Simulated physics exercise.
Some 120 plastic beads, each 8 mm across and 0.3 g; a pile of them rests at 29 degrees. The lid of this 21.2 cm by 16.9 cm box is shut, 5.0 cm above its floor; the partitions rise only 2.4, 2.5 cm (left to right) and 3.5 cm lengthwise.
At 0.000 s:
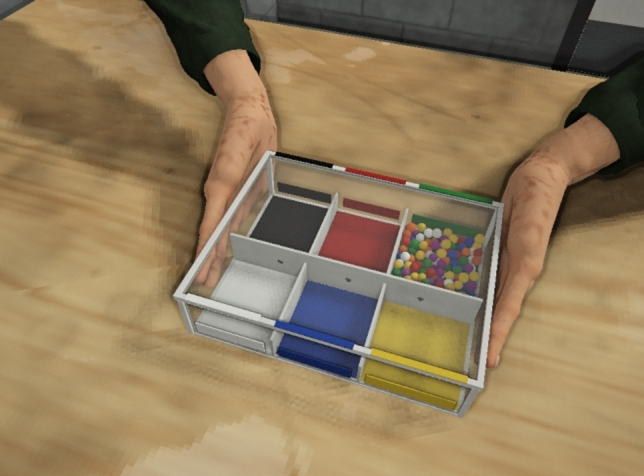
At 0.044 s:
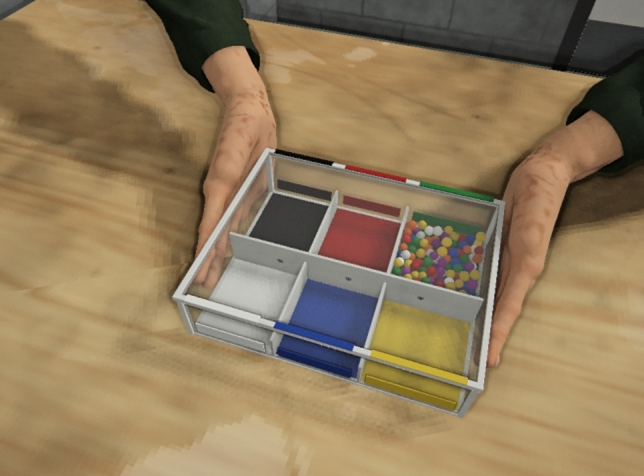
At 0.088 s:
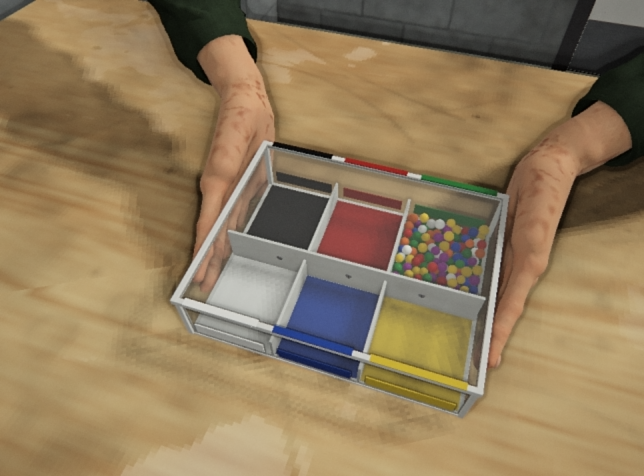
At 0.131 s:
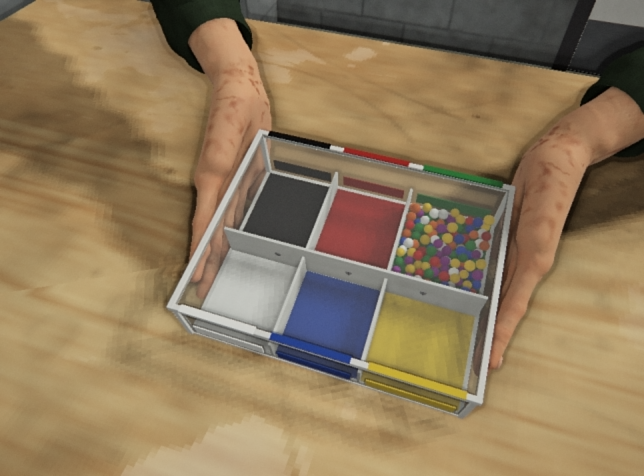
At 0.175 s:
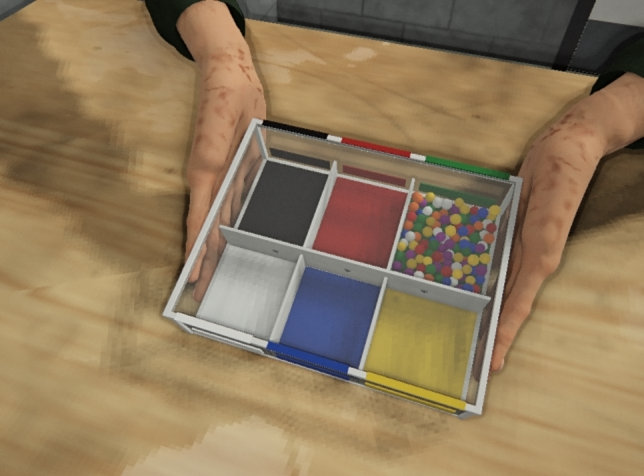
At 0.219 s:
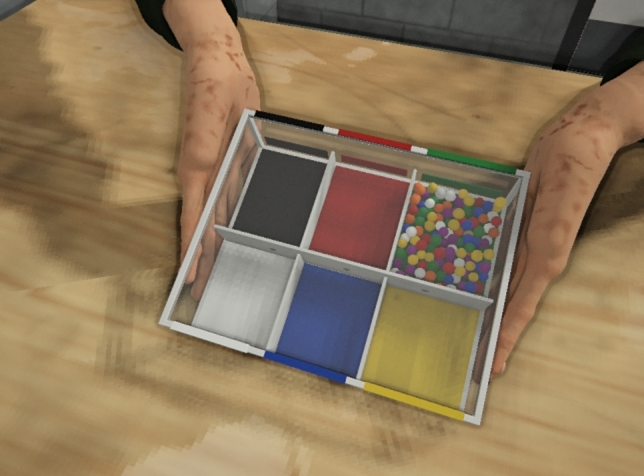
A clear-lidded box with six compartments, multicoloured beads filling the back right one, sits nearly flat between two hands on a wooden table. The hands then tilt it steadily, raising its far side so the open-looking top turns toward the viewer, while the beads stay bunched in their green compartment.
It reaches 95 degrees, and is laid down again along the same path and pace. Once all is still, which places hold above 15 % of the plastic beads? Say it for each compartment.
Red no, blue no, green yes, yellow yes, white no, black no.
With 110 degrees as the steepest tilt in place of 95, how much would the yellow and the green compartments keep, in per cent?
Then: Yellow 30; green 60.
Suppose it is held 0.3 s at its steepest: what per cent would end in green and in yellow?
In that case green 35, yellow 55.
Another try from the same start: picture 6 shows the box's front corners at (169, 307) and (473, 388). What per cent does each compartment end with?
Red 5, blue 25, green 40, yellow 10, white 25, black 0.
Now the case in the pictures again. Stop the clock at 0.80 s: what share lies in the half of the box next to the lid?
Roughly 70 per cent.
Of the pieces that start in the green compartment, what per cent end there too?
Some 50 per cent.
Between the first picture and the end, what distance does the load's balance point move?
Roughly 6.5 cm.
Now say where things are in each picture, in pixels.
The first frame shows box tilt 0 degrees, front corners at (182, 295) and (476, 382); green 100 %.
The second frame shows box tilt 1 degrees, front corners at (181, 296) and (476, 384).
The third frame shows box tilt 5 degrees, front corners at (179, 299) and (476, 389), lowest corner right front.
The fourth frame shows box tilt 11 degrees, front corners at (175, 305) and (476, 397), lowest corner right front.
The fifth frame shows box tilt 17 degrees, front corners at (171, 312) and (475, 407), lowest corner right front.
The sixth frame shows box tilt 24 degrees, front corners at (167, 320) and (474, 417), lowest corner right front; green 100 %. The box's pace is about 150 degrees a second.
Then, at 0.80 s, tilt 93 degrees; green 80 %, yellow 20 %.
Then, at 1.18 s, tilt 39 degrees; blue 5 %, green 50 %, yellow 45 %.
After 1.65 s, tilt 0 degrees; blue 5 %, green 50 %, yellow 45 %.
At rest (2.2 s), red 0 %, blue 5 %, green 50 %, yellow 45 %, white 0 %, black 0 %.
